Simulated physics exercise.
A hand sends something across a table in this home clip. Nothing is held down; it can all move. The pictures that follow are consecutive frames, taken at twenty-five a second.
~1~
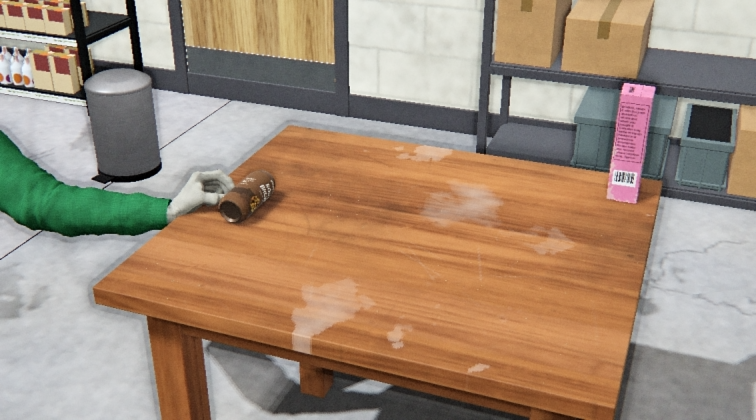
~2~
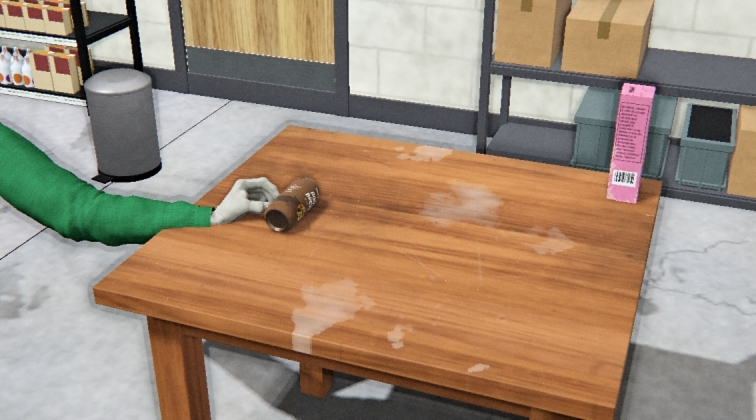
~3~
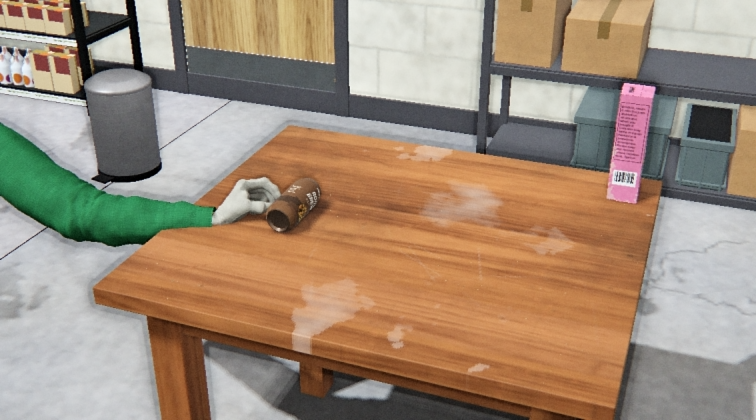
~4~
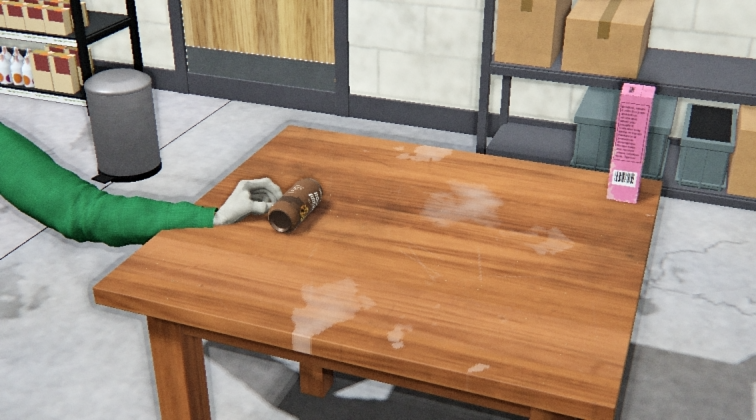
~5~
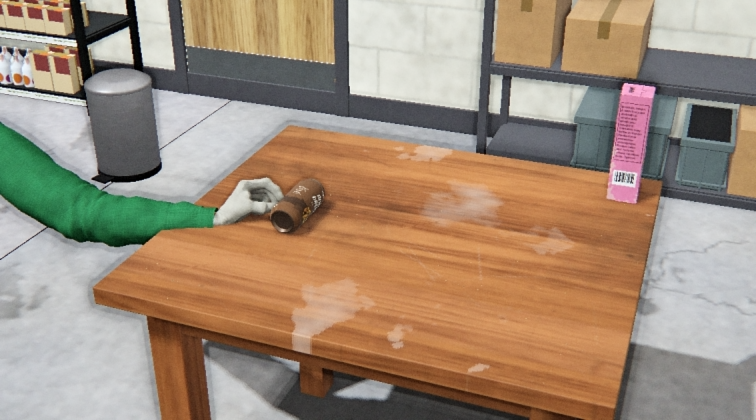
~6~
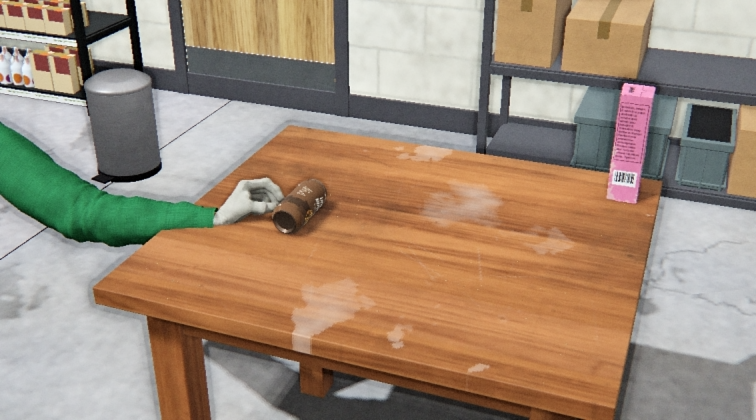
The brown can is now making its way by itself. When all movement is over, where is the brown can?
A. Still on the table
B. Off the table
The answer is A.
Then, 0.30 s later than the last frame, brown can moved about its own width near (315, 208).
Then, 0.70 s later than the last frame, brown can moved about its own width near (332, 211).
Then, 1.20 s later than the last frame, brown can moved well along near (350, 215).
Then, 1.90 s later than the last frame, brown can moved well along near (365, 217).
When it is over, moved from the start, brown can. End places, in pixels of the last picture, brown can near (370, 218).
